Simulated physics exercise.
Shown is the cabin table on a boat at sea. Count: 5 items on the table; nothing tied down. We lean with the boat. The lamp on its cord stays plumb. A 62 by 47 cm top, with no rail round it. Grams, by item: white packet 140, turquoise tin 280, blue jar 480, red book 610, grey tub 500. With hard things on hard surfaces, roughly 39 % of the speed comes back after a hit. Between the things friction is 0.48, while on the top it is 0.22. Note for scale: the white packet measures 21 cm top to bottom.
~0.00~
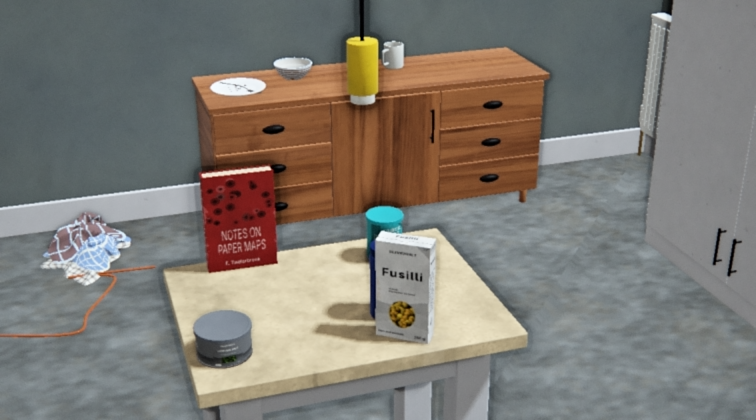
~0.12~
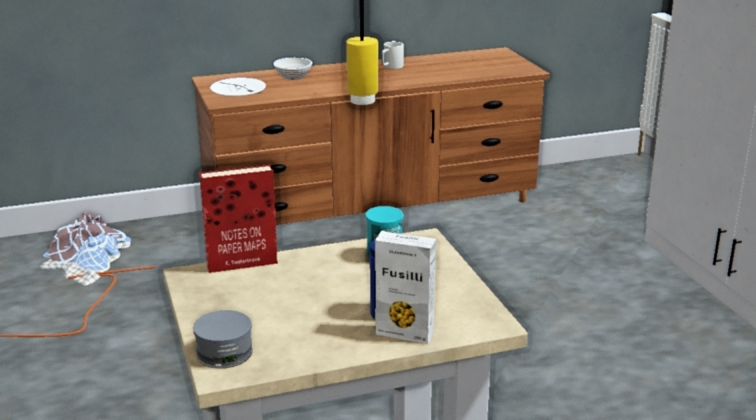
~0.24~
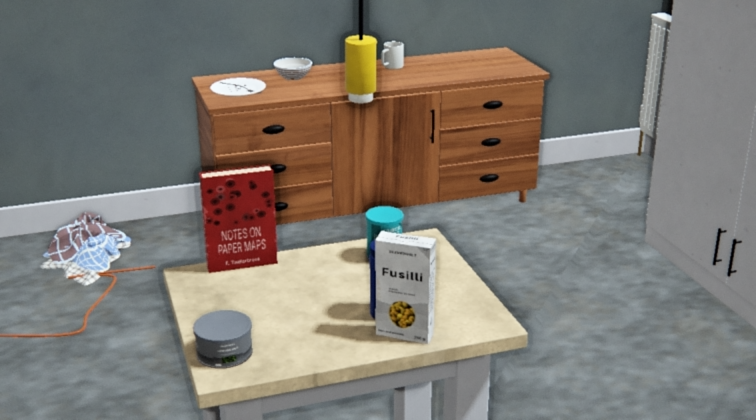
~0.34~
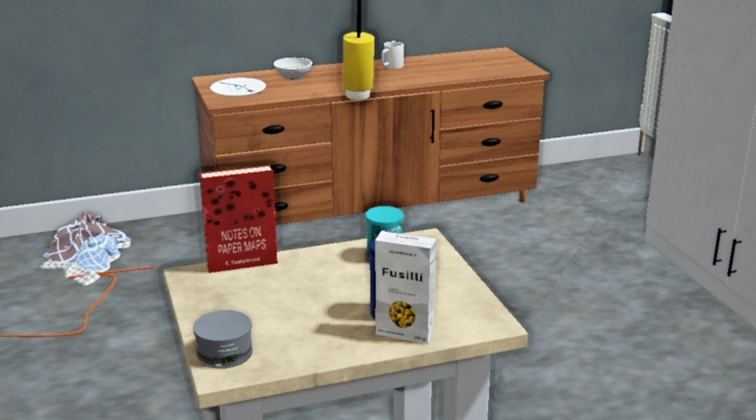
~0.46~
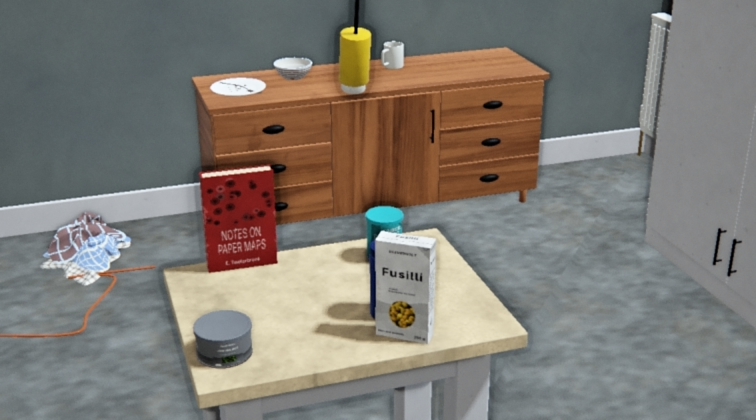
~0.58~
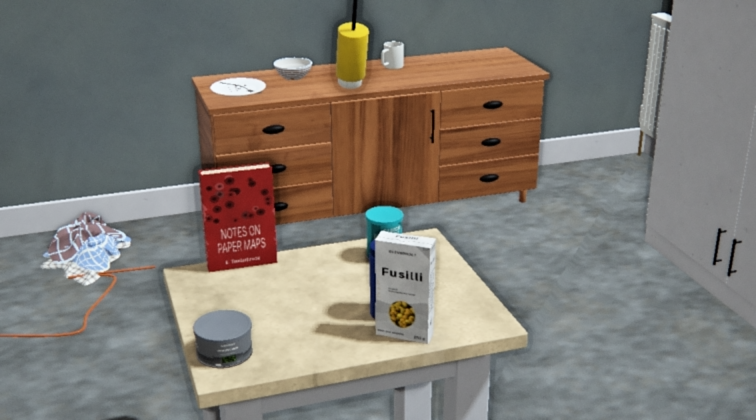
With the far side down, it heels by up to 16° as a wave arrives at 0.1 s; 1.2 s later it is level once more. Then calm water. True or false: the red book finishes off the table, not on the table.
True.
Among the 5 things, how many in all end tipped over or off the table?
That gives 1.
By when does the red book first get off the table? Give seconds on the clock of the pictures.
That comes at close to 0.7 seconds.
After 0.88 s, boat heeled 13°, far side down; red book now off the table; white packet moved 4 cm; blue jar moved 3 cm.
After 1.18 s, boat heeled 2°, far side down; white packet moved 6 cm; blue jar moved 6 cm; turquoise tin moved 5 cm.
In the end (1.8 s), off the table, red book; not toppled but over 5 cm from the start, white packet, turquoise tin, blue jar and grey tub.
